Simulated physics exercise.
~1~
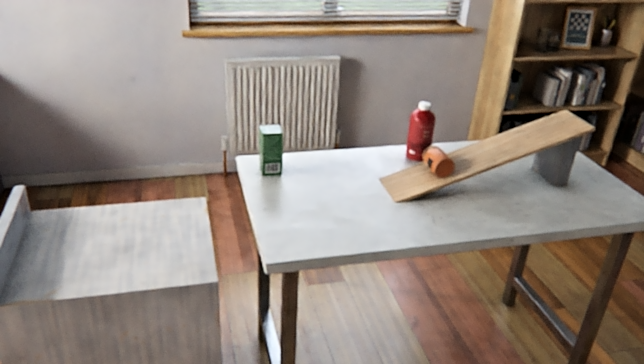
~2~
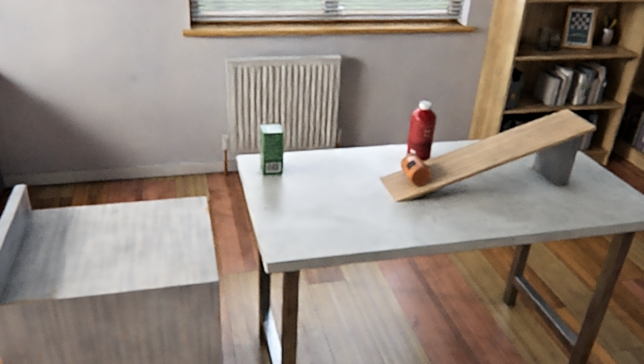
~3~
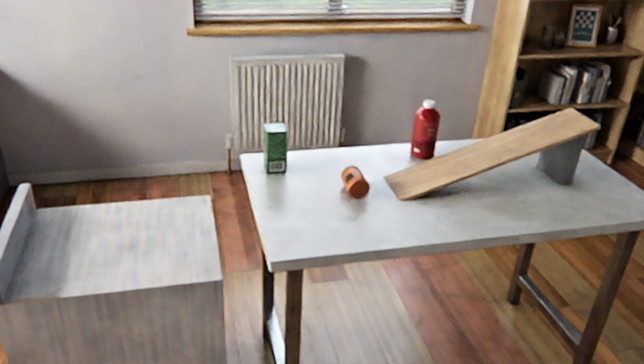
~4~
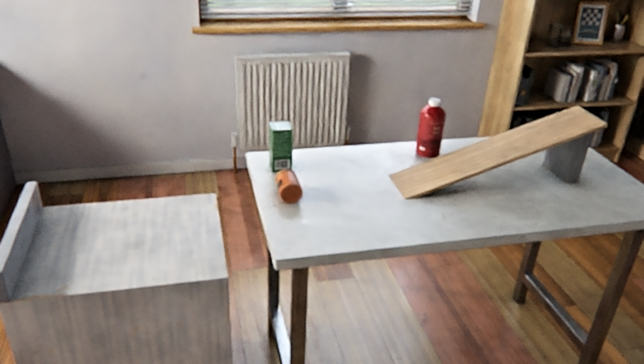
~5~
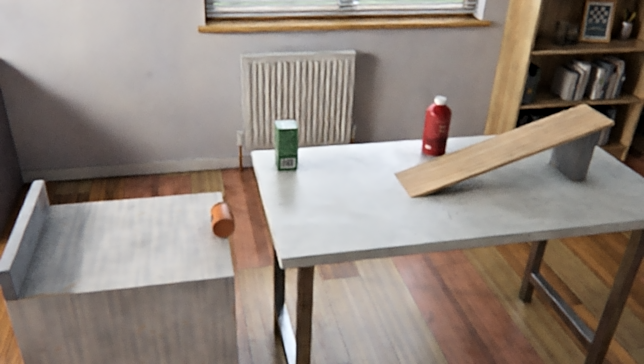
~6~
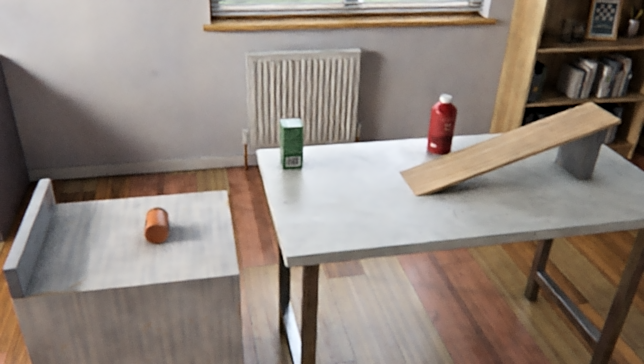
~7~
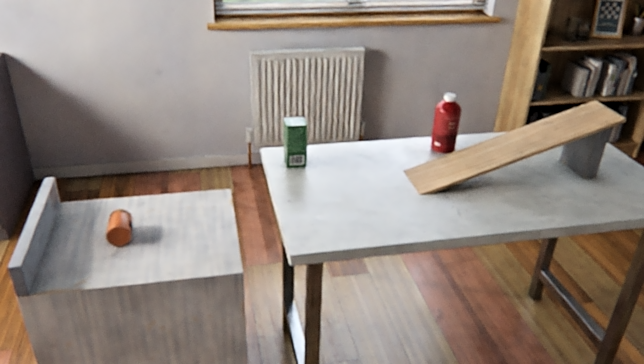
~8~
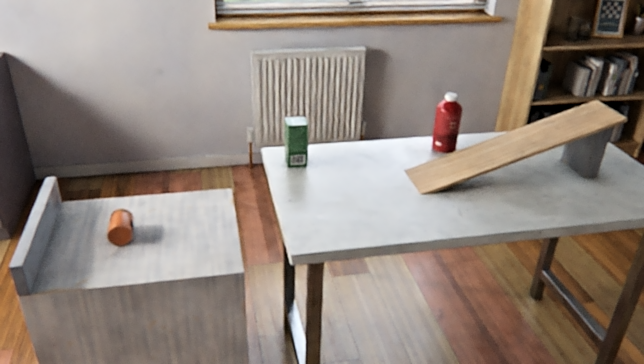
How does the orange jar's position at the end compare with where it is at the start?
At the start the orange jar lies on the ramp on the table, near the red bottle. By the end it rests on its side on the lower top to the left, across the gap.
